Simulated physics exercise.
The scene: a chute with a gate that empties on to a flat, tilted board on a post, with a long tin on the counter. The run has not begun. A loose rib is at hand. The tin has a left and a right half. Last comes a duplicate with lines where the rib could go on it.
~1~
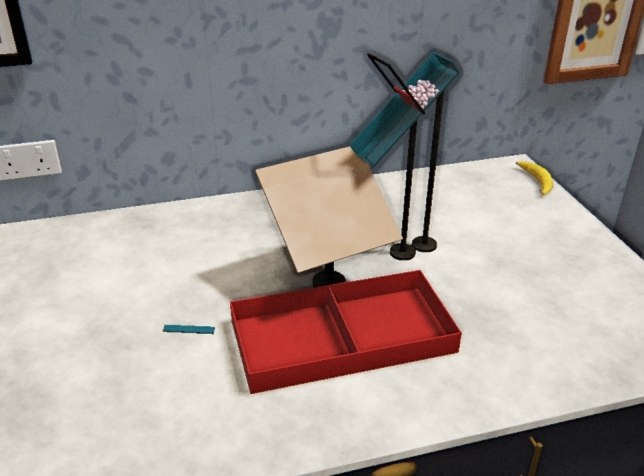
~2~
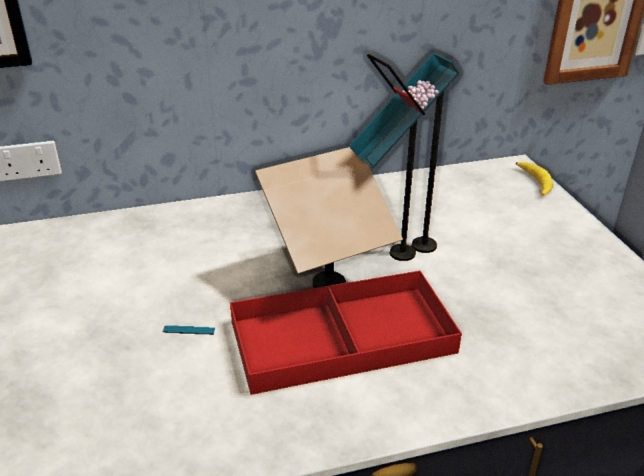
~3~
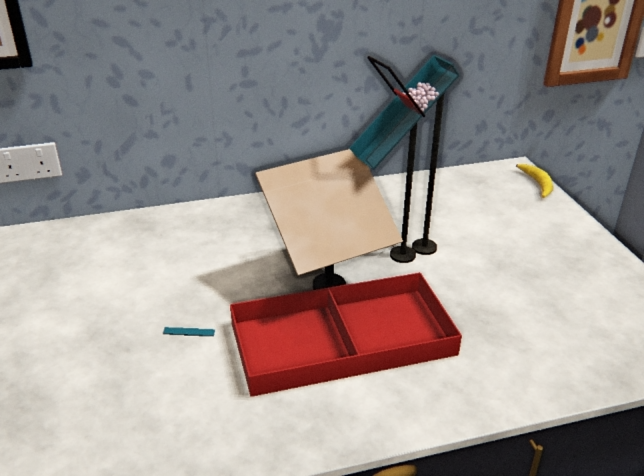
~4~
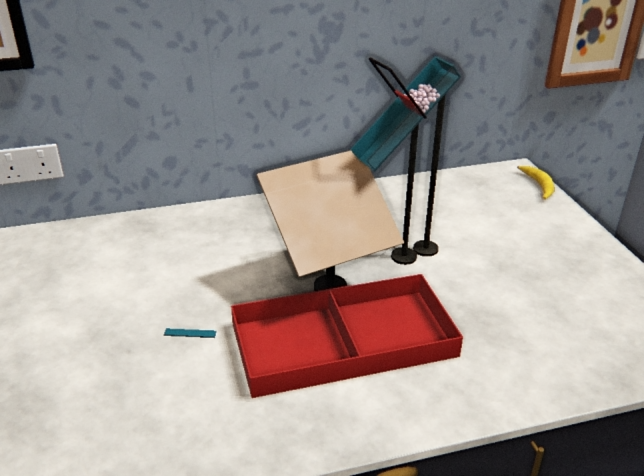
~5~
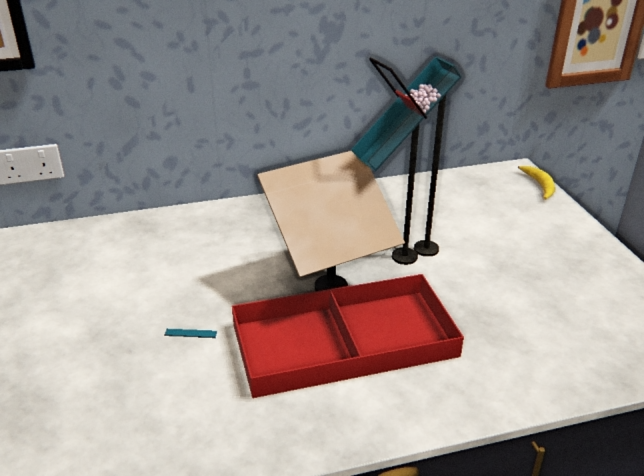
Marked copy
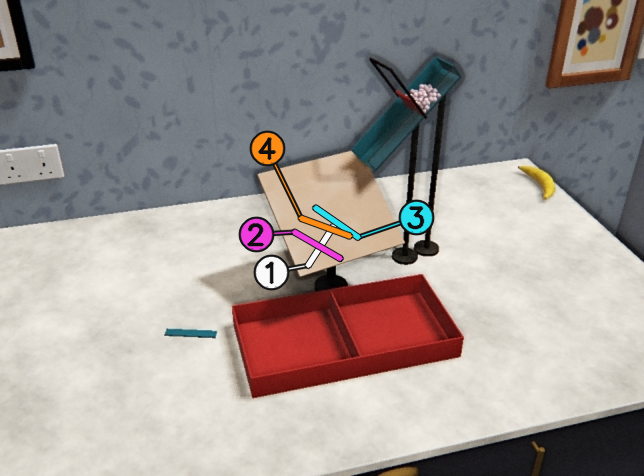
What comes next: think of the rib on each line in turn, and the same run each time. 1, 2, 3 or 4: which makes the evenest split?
I would pick line 1.
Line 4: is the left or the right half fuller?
More lands on the right.
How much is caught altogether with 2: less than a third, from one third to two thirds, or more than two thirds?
Line 2 gives more than two thirds.
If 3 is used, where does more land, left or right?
Right.
On the marked copy, line 1 from (333, 226) to (308, 265); line 2 from (294, 232) to (340, 258); line 3 from (315, 208) to (358, 237); line 4 from (301, 218) to (349, 236).
If 1 is chosen, of what is caught, about half in the left half, about half in the right.
If 2 is chosen, of what is caught, a small part in the left half, nearly all in the right.
If 3 is chosen, of what is caught, a small part in the left half, most in the right.
If 4 is chosen, of what is caught, a small part in the left half, nearly all in the right.
